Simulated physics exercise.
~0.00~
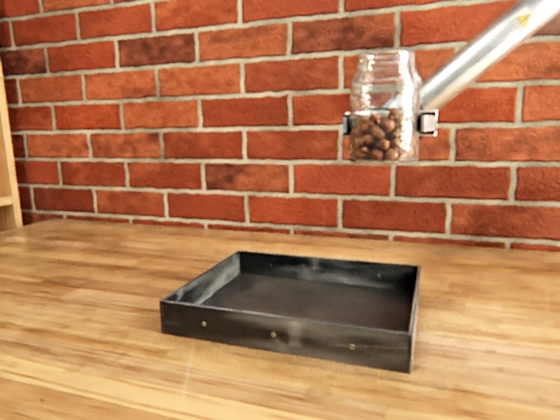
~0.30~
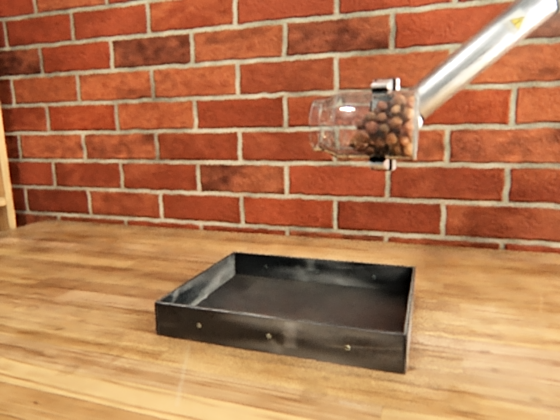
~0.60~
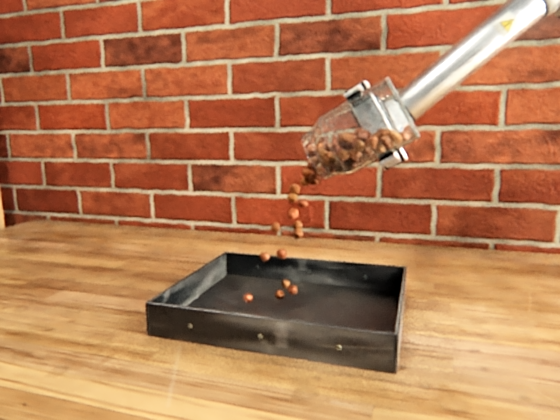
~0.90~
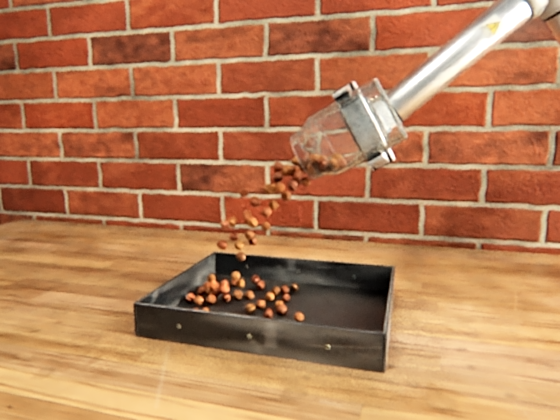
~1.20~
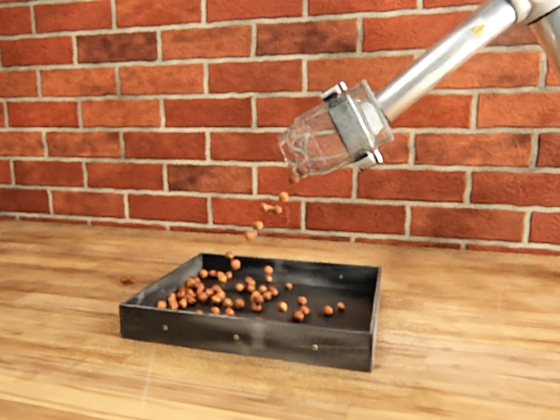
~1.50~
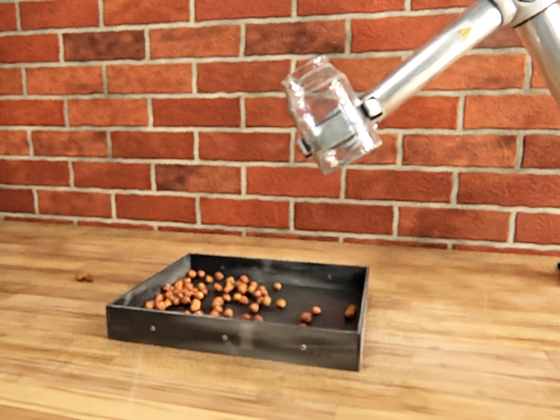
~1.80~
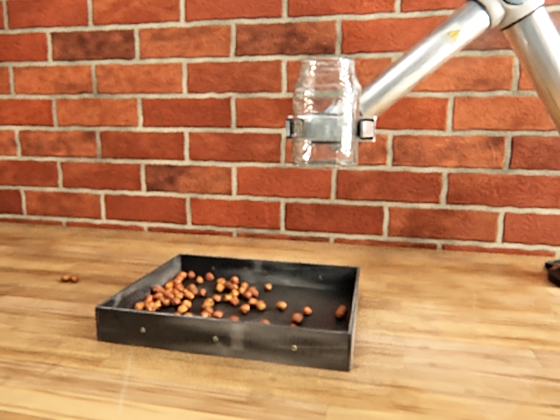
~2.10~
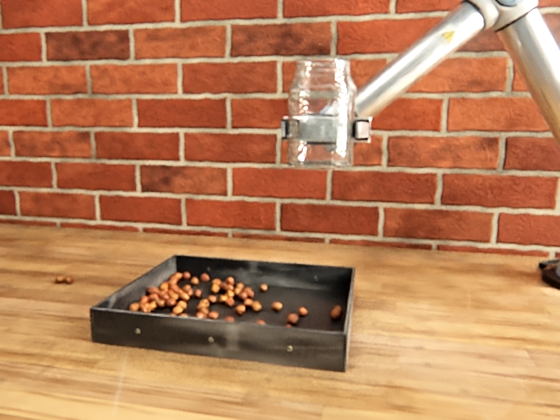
On a light wooden tabletop before a red brick wall, seen from the front and slightly above, a shallow black tray sits below a clear glass jar. A silvery robotic arm reaching in from the right grips the jar, which is partly filled with brown hazelnuts. The arm tips the jar to the left until its mouth points downward, and the nuts tumble out in a stream and scatter across the tray. Once the jar empties, the arm turns it back upright. The nuts end mostly heaped toward the tray's left side, with a stray lying on the table at left.
